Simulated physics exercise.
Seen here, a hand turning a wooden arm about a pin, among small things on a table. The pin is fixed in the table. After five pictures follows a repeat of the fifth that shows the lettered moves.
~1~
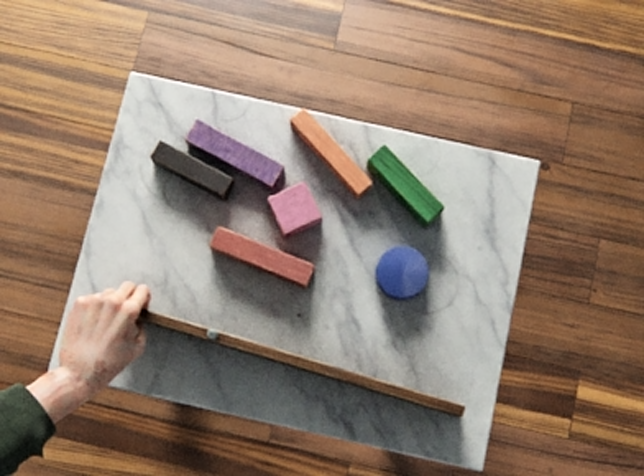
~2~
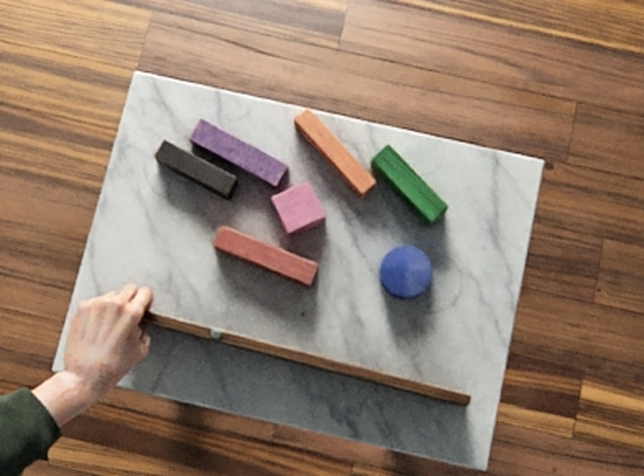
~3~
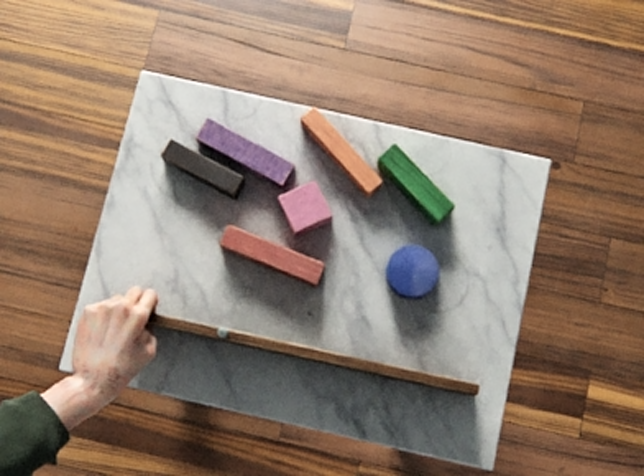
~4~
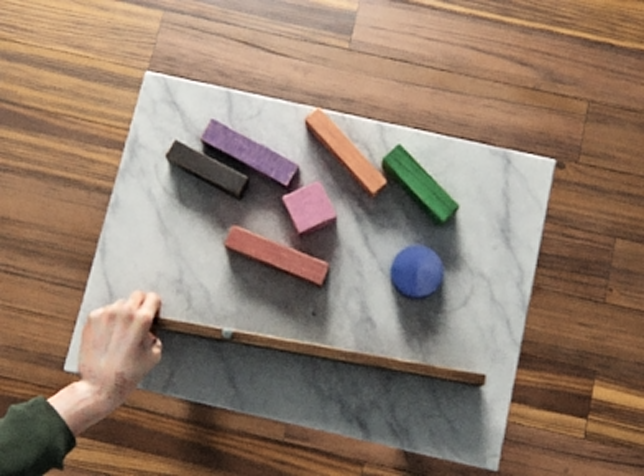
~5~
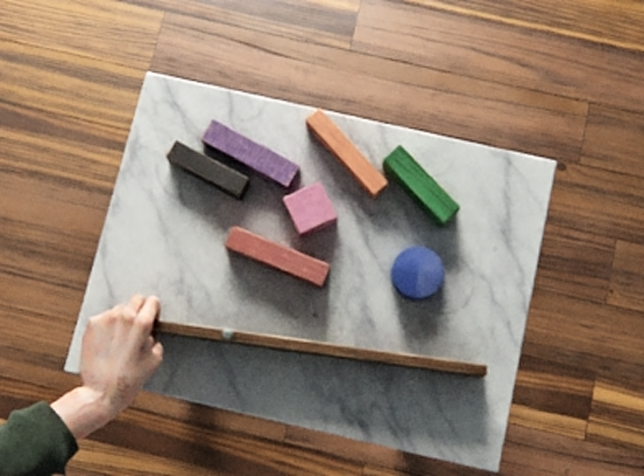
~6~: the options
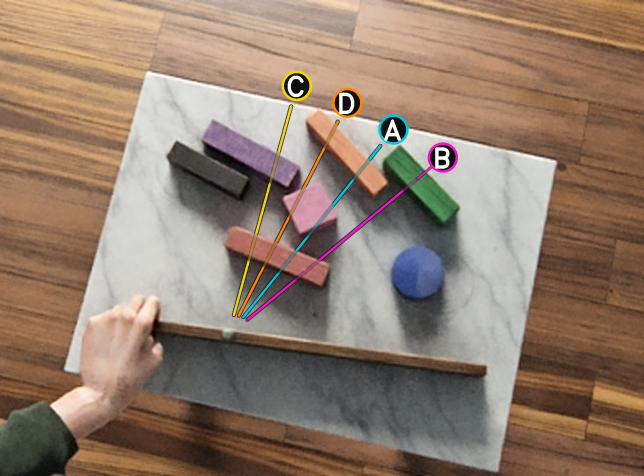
A hand turns a wooden arm counterclockwise slightly on a marble board below motionless coloured blocks.
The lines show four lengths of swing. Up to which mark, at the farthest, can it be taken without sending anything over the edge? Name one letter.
Up to line B.
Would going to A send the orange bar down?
By then, yes.
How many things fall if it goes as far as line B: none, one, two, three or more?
In all, none.
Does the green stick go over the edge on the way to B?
No.
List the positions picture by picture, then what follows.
In the first frame, green stick (405, 186); purple bar (235, 155); arm (343, 375).
In the second frame, arm (348, 368); blue tin (405, 273).
In the third frame, arm (356, 362); black bar (204, 170).
In the fourth frame, arm (361, 358); green stick (419, 185).
In the fifth frame, arm (363, 353); red bar (278, 258); blue tin (417, 274); orange bar (346, 154).
On the marked copy, A at (313, 230); B at (333, 248); C at (263, 208); D at (289, 217).
Taking B. A third of the way, arm (362, 311); orange bar (346, 154); green stick (420, 187).
Two thirds of the way, arm (348, 272); green stick (418, 181); blue tin (397, 215).
When it is over, arm (332, 249); orange bar (323, 124); green stick (395, 139); nothing has fallen.
As for the rest, A drops the orange bar and green stick; C drops the orange bar and green stick; D drops the orange bar and green stick.
